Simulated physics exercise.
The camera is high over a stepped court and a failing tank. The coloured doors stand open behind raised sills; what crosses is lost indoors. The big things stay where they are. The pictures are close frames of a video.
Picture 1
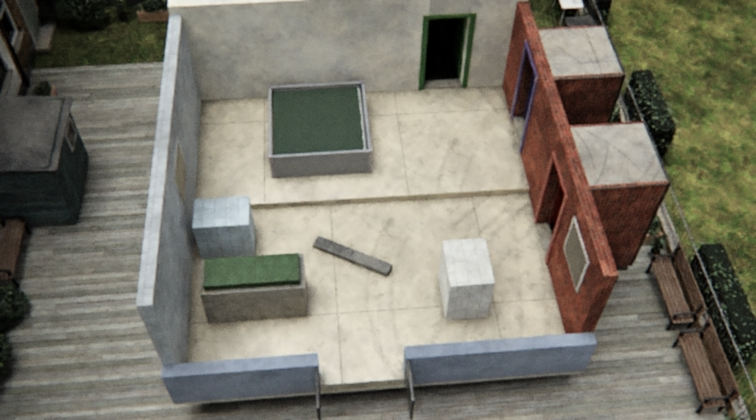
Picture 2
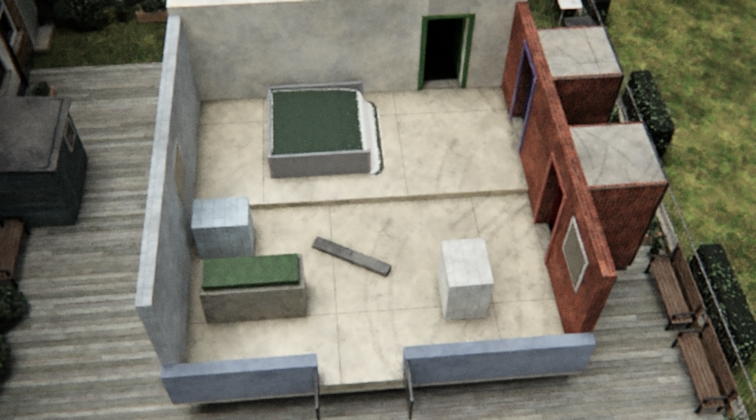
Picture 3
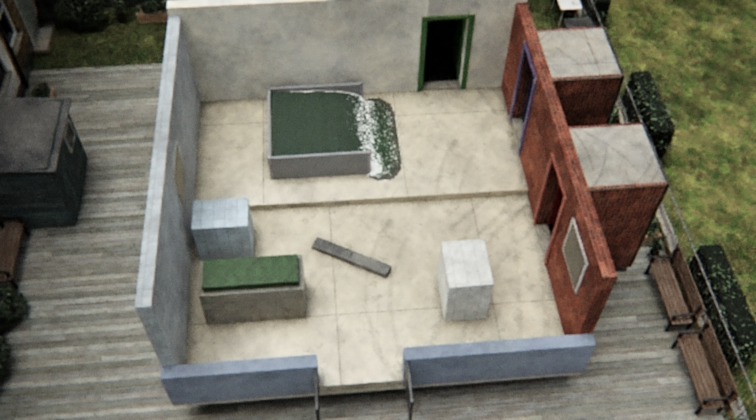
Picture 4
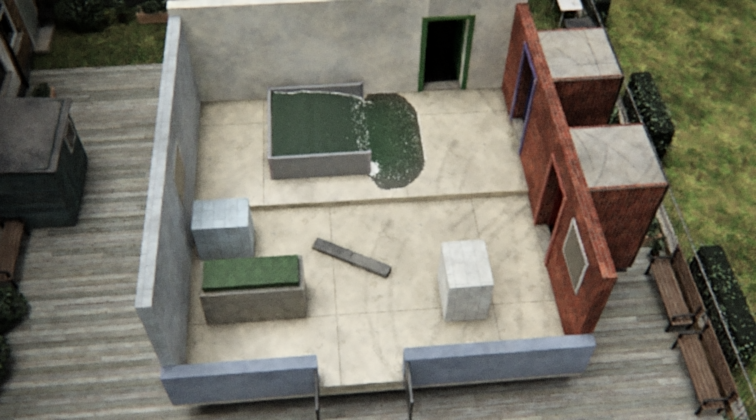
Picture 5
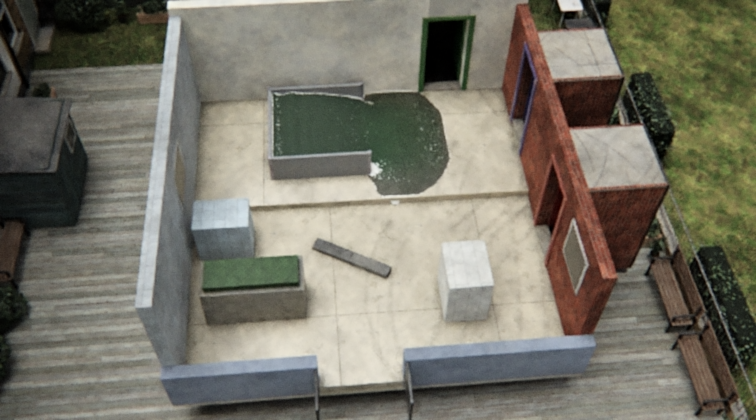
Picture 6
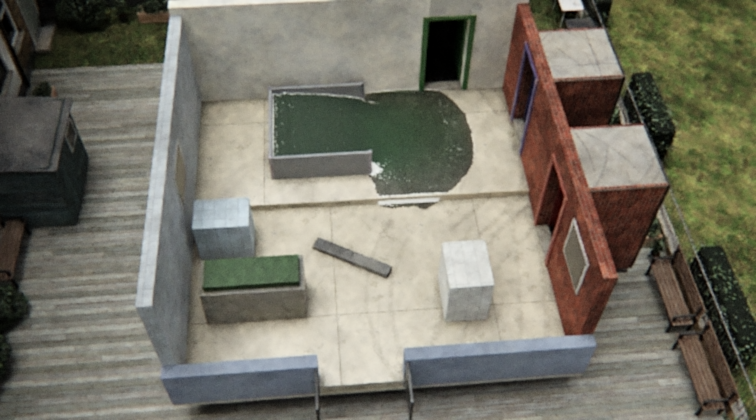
In a walled court with a low step across it, dark green water burst from the right side of an open tank, spread rightward over the pale floor, then reached the step's edge.
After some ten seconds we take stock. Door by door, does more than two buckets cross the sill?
In the end: The green door takes more than that; the red door takes more than that; the blue door takes more than that.
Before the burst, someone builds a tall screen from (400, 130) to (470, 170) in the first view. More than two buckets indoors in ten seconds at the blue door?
In short: Blue door keeps below it.
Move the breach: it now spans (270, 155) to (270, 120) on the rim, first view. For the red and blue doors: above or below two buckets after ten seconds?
In short: Red lets more in; blue is under.
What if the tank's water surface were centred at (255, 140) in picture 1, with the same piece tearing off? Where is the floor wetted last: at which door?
I say the door marked red.
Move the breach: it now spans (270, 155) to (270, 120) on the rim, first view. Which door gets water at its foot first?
First comes the green one.
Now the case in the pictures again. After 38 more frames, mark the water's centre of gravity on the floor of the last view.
At about (451, 220).
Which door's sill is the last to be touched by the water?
It is the door marked red.
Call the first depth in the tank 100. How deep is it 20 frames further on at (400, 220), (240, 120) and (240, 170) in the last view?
Roughly 0, 0 and 0 per cent, in turn.
A moment on, water covers 30 % of the floor; the green door wet at the sill, nothing in, the red door not reached, the blue door under two buckets in.
Next, water covers 35 % of the floor; the green door under two buckets in, the red door wet at the sill, nothing in, the blue door over two buckets in.
Then, water covers 40 % of the floor; the green door over two buckets in, the red door over two buckets in, the blue door far over two buckets in.
Later, water covers 60 % of the floor; the green door far over two buckets in, the red door over two buckets in, the blue door far over two buckets in.
In the end, water covers 80 % of the floor; the green door far over two buckets in, the red door far over two buckets in, the blue door far over two buckets in.
